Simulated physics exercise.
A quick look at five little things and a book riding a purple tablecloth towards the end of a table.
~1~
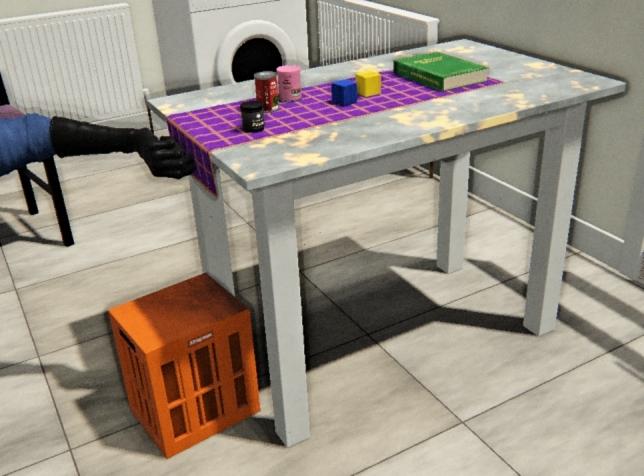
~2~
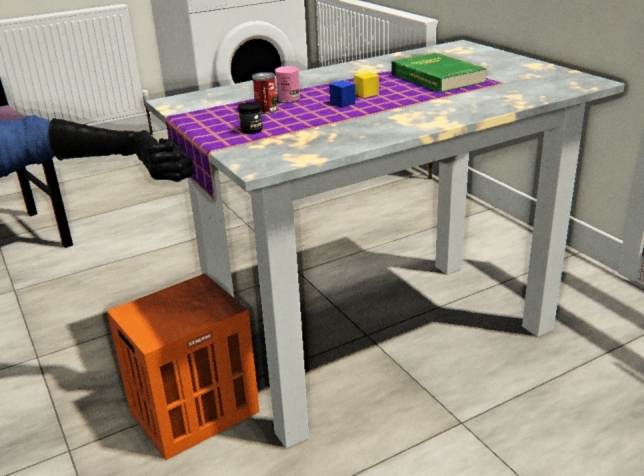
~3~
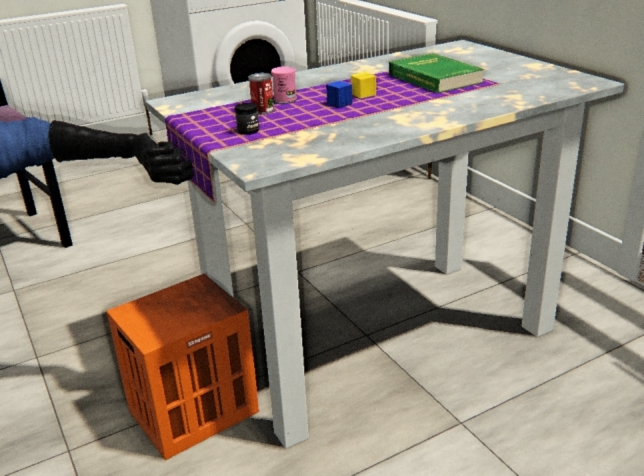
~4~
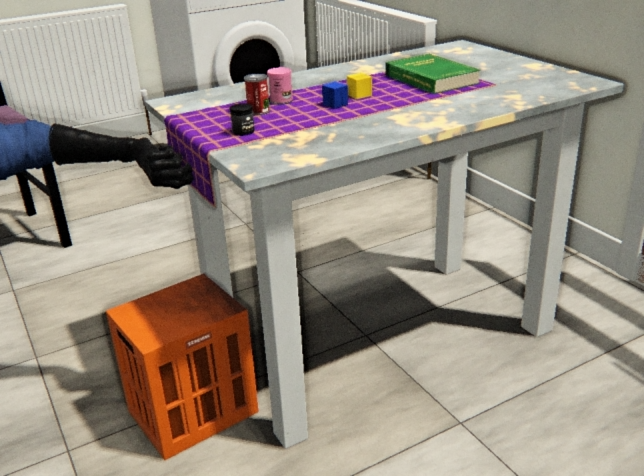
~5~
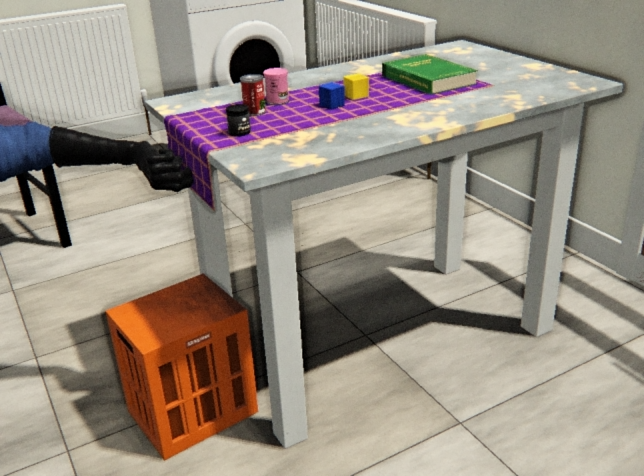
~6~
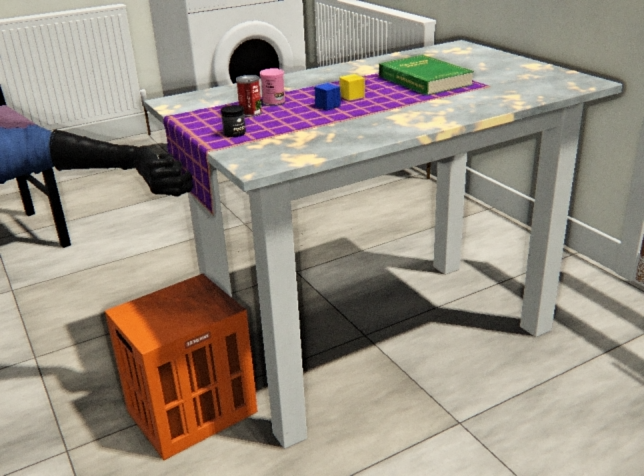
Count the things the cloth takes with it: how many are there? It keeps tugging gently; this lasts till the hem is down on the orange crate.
Three things drop off.
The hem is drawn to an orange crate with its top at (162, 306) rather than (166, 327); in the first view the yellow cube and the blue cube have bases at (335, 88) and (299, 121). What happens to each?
In the end the yellow cube is still on top and the blue cube is no longer on top.
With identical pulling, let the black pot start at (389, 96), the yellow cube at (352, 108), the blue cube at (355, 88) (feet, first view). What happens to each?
I'd say the black pot hangs on, the yellow cube hangs on, and the blue cube hangs on.
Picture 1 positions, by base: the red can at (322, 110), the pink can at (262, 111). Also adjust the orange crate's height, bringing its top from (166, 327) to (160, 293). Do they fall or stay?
The red can? Safe. The pink can? Lost.
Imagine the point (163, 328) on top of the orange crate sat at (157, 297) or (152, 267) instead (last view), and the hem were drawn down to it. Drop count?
It would be 2 and 1.
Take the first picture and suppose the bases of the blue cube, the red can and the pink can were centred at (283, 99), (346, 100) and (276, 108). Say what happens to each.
The blue cube falls; the red can does not fall; the pink can goes over.
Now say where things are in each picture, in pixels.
In the first picture, hem (217, 198); black pot (251, 104); red can (265, 75); pink can (288, 68); blue cube (344, 82); yellow cube (368, 74); top of the crate (166, 327).
In the second picture, hem (214, 201); black pot (249, 105).
In the third picture, hem (215, 203); red can (260, 76).
In the fourth picture, hem (216, 207); pink can (279, 71); top of the crate (164, 328).
In the fifth picture, hem (215, 211); blue cube (331, 85).
In the sixth picture, hem (214, 216); black pot (232, 108); red can (248, 78); pink can (271, 72); blue cube (327, 86); yellow cube (352, 77).
Soon after, hem near (199, 266); black pot gone.
After that, hem on the crate; black pot, red can and pink can gone.
In the end, hem on the crate; black pot, red can and pink can gone. It carries off three.
